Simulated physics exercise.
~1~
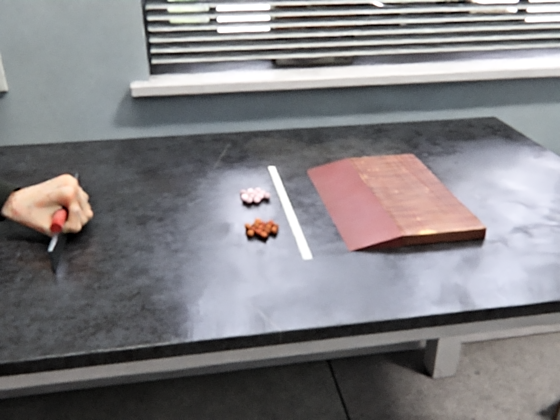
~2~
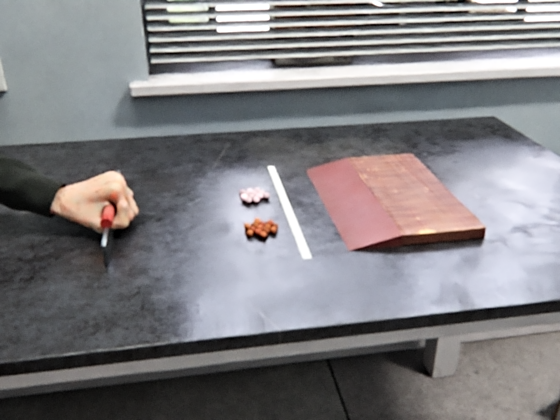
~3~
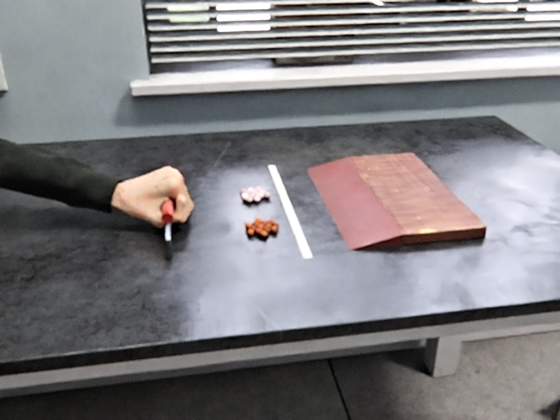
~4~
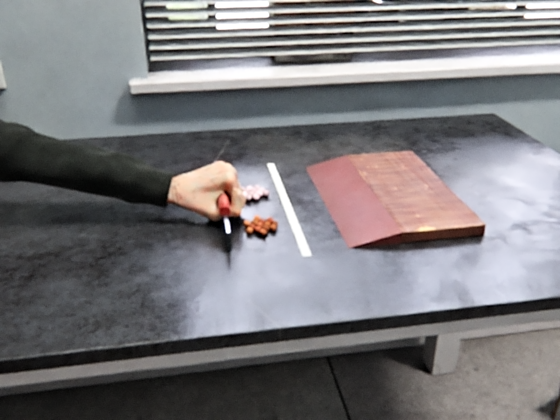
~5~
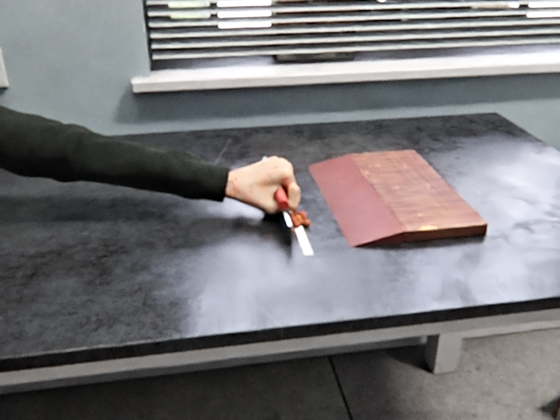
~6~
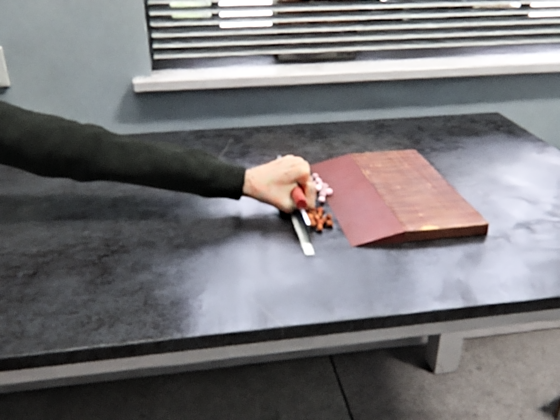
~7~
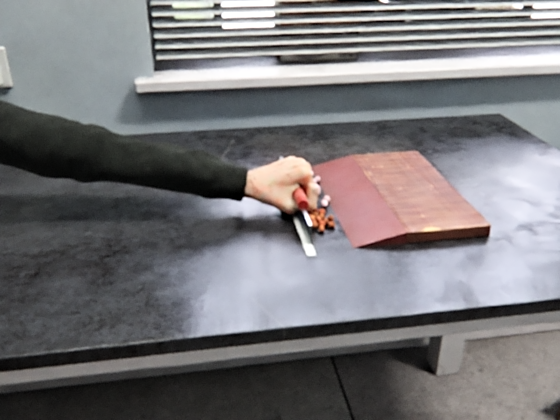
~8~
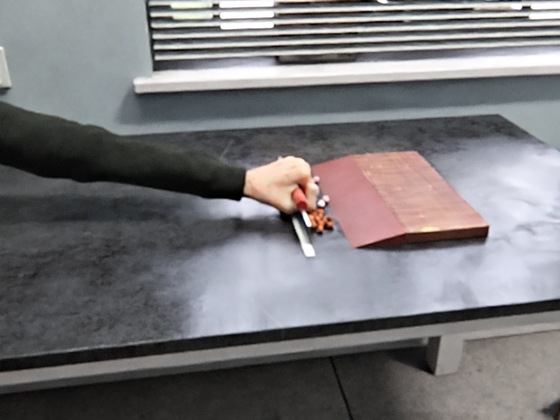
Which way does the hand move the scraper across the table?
The scraper moves to the right, from the left part of the table to the white tape.
